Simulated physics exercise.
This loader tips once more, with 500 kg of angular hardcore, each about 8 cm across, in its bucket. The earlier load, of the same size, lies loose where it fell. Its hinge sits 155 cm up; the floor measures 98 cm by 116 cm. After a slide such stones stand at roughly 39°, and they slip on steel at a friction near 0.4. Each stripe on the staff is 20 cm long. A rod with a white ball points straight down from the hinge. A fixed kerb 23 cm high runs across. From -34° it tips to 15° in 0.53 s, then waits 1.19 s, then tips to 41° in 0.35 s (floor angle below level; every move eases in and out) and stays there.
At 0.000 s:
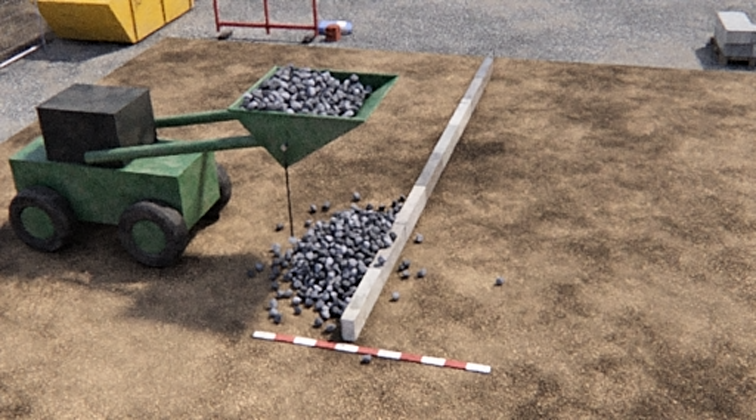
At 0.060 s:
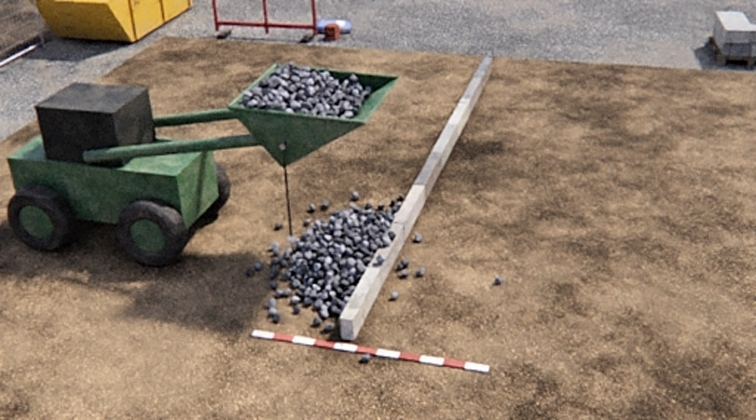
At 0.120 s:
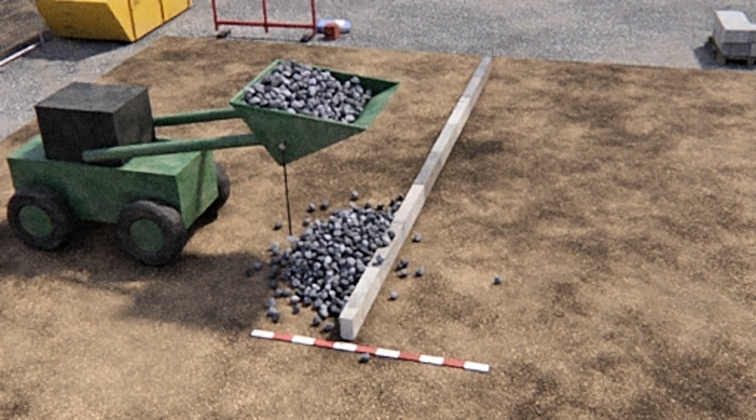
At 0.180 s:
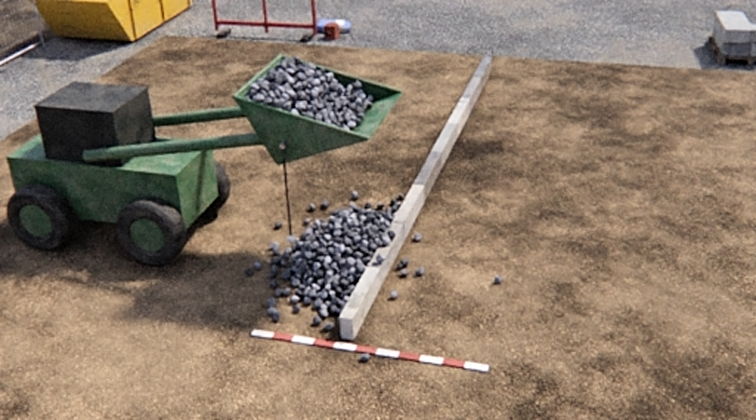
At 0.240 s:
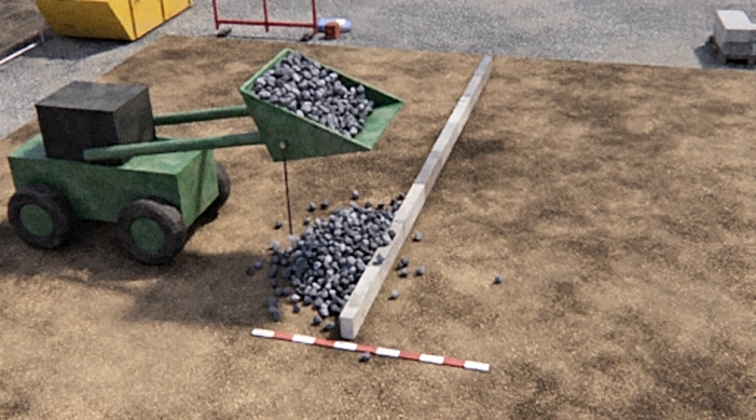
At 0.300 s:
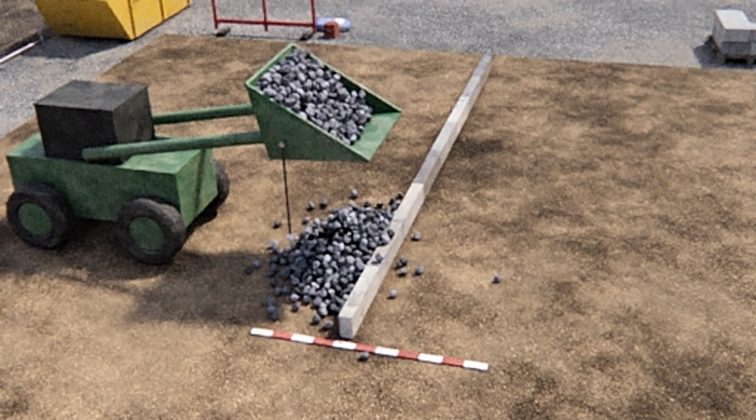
To begin with, a green loader on brown ground holds a bucket of grey stones, nearly level, above a loose heap lying against a pale kerb. Slowly, then more quickly, the bucket tilts to the right, its back edge rising and its front lip lowering, while the stones shift inside it.
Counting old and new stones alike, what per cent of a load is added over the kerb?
Close to 89 parts in a hundred.
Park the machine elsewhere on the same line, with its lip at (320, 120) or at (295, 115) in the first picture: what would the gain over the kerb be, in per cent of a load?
Near 30 per cent from the first place, 5 from the second.
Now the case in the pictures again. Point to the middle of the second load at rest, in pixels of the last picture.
Near (421, 256).
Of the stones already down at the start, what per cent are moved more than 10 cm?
About 0 per cent.
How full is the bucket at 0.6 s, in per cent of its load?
About 100 per cent.
After 0.4 s the floor is at 8°; in per cent of one load, 100 in the bucket, 99 on this side of the kerb, 1 over the kerb; the foremost stones are at (413, 277).
After 0.6 s the floor is at 15°; in per cent of one load, 100 in the bucket, 99 on this side of the kerb, 1 over the kerb; the foremost stones are at (413, 277).
After 2.5 s the floor is at 41°; in per cent of one load, 23 in the bucket, 131 on this side of the kerb, 46 over the kerb; the foremost stones are at (502, 274).
After 5.3 s the floor is at 41°; in per cent of one load, 0 in the bucket, 110 on this side of the kerb, 90 over the kerb; the foremost stones are at (521, 276). Net gain over the kerb, 89.
